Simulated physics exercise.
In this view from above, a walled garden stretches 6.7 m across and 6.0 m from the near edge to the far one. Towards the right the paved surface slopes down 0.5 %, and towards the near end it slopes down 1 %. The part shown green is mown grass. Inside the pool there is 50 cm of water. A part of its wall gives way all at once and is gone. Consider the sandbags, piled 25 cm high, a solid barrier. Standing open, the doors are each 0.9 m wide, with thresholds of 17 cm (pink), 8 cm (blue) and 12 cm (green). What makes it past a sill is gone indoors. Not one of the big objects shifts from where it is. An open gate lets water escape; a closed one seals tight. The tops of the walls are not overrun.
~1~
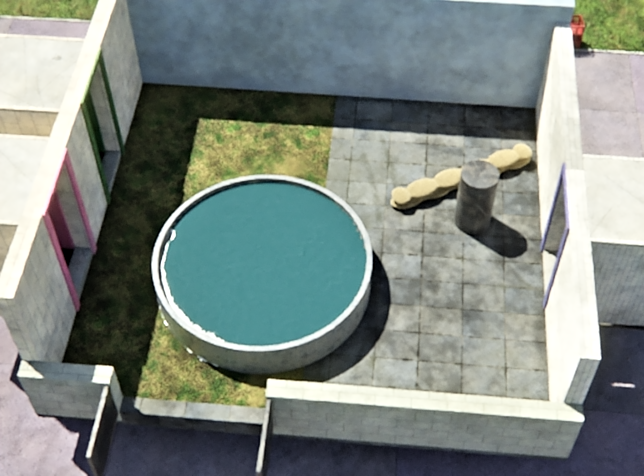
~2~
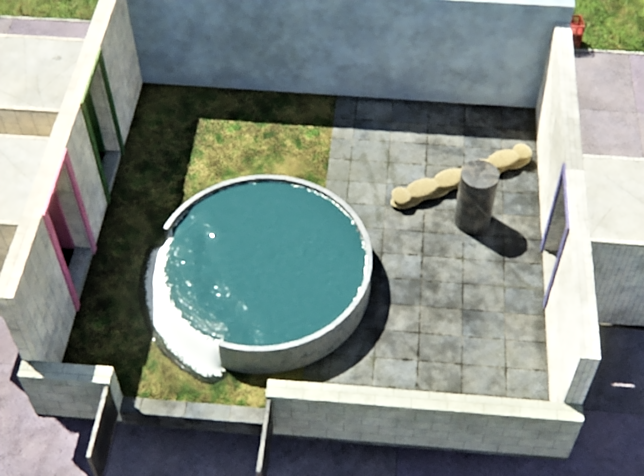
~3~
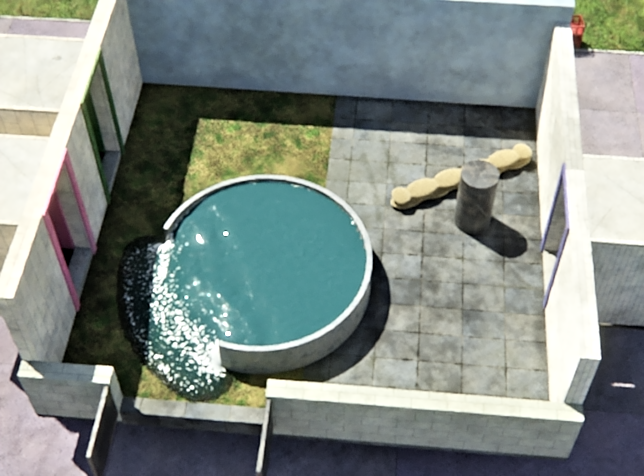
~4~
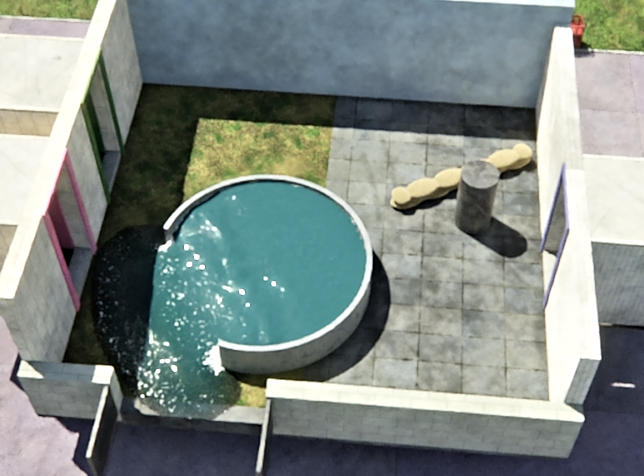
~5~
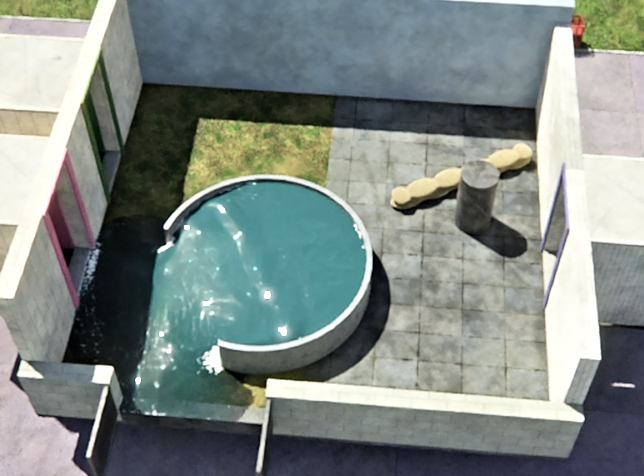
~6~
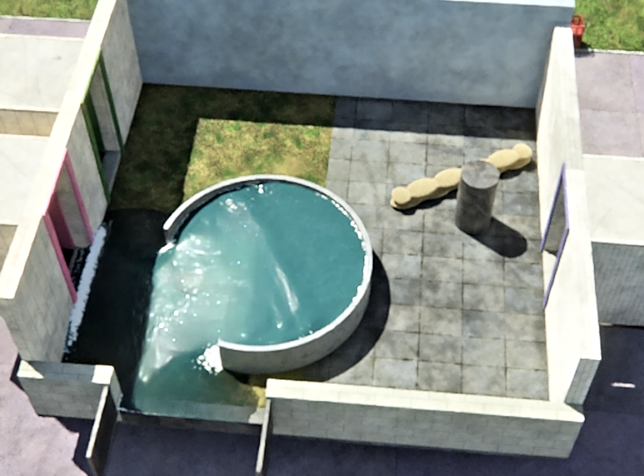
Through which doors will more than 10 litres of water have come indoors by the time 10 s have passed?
The pink door: More than 10 litres; the blue door: 10 litres or less; the green door: 10 litres or less.
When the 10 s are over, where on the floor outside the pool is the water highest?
That would be near pixel (55, 390).
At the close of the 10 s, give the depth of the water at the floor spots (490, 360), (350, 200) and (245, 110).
First spot near 0 cm, second near 3 cm, third near 5 cm.
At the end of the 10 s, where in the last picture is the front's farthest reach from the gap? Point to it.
I'd mark it close to (527, 123).
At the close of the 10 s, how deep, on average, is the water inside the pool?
About 9 centimetres on average.
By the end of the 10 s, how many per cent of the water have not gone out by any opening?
54 %.
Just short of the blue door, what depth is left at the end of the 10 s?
About 0.0 cm.
A moment later water covers 15 % of the floor and is deepest (46 cm) near (58, 378); pink door 27 cm at the sill, 20 L in, blue door not reached, green door 3 cm at the sill, 0 L in.
Soon after water covers 20 % of the floor and is deepest (41 cm) near (81, 392); pink door 33 cm at the sill, 58 L in, blue door not reached, green door 5 cm at the sill, 0 L in.
Next water covers 30 % of the floor and is deepest (28 cm) near (55, 390); pink door 25 cm at the sill, 139 L in, blue door not reached, green door 10 cm at the sill, 0 L in.
Later on water covers 50 % of the floor and is deepest (14 cm) near (55, 390); pink door 12 cm at the sill, 157 L in, blue door not reached, green door 7 cm at the sill, 0 L in.
At the end water covers 70 % of the floor and is deepest (12 cm) near (55, 390); pink door 9 cm at the sill, 157 L in, blue door not reached, green door 7 cm at the sill, 0 L in.
